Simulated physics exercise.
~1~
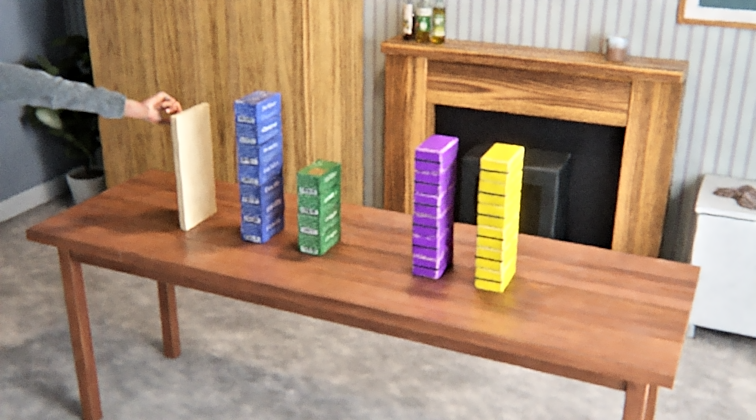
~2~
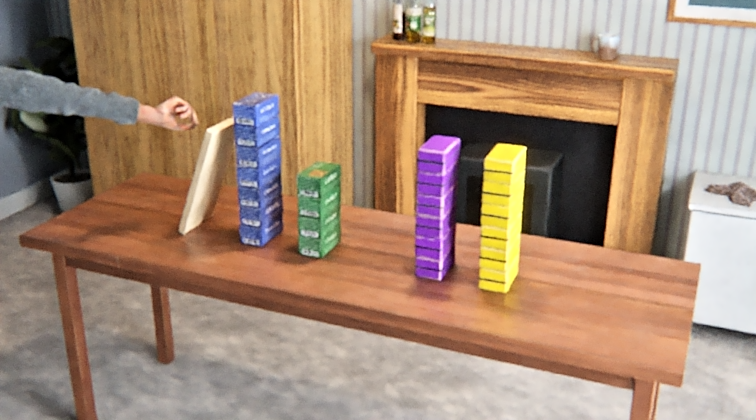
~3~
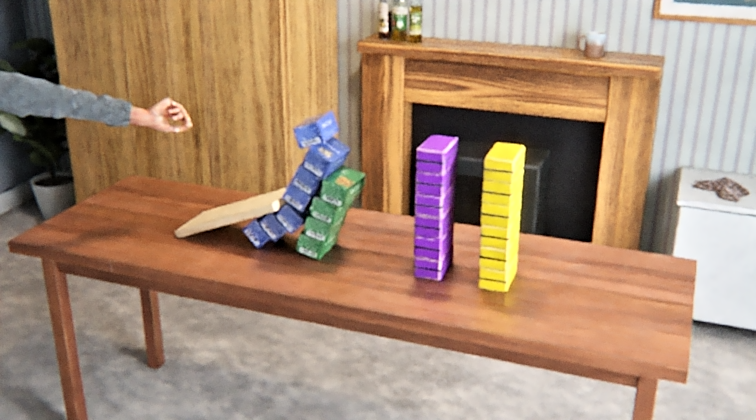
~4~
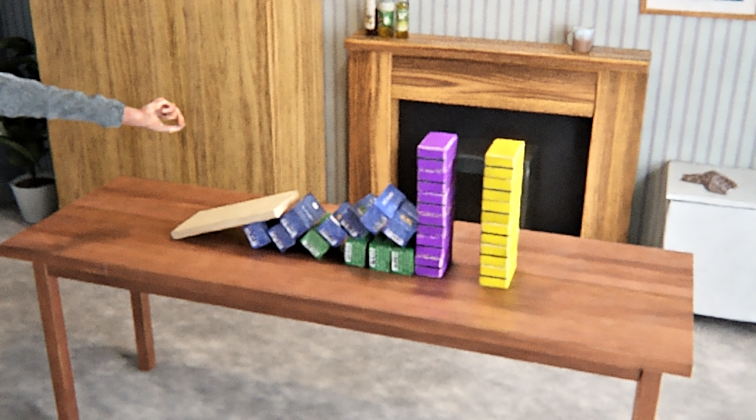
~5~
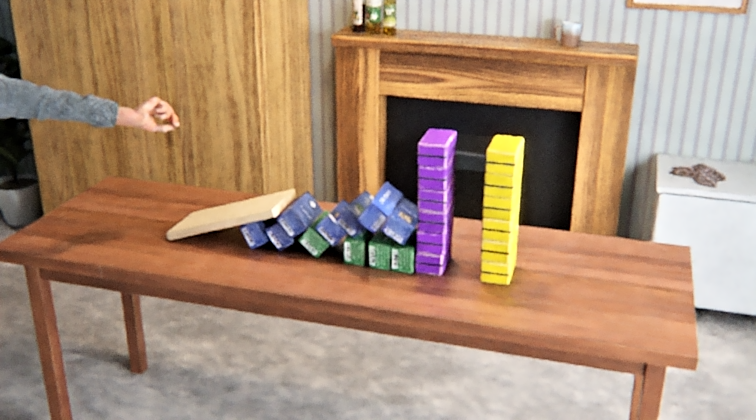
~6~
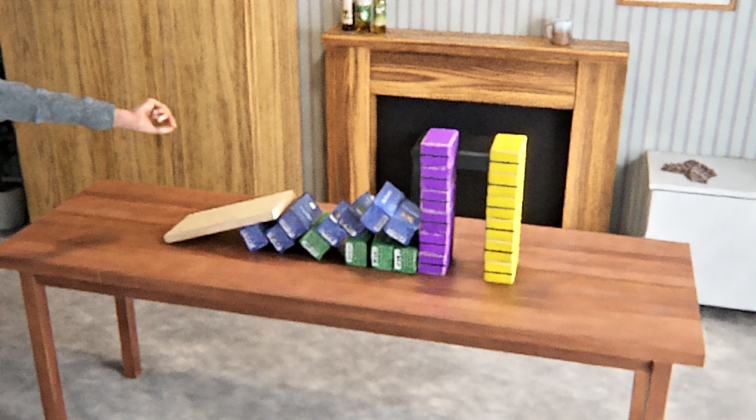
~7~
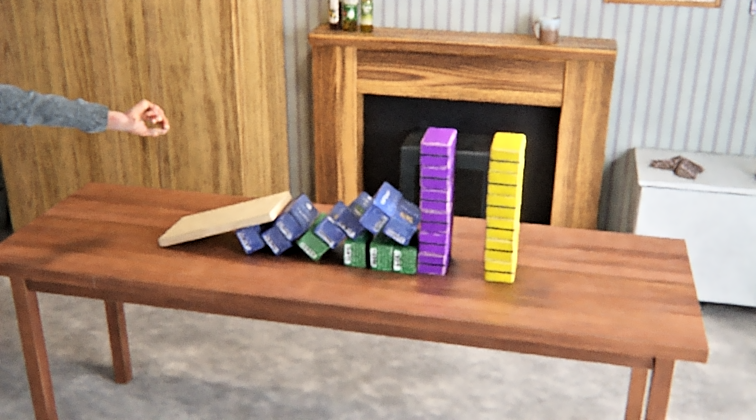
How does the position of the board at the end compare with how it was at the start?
At the start the board stands upright on the table beside the blue stack. By the end it is lying on its side, sloping with one end propped up on the fallen packets.
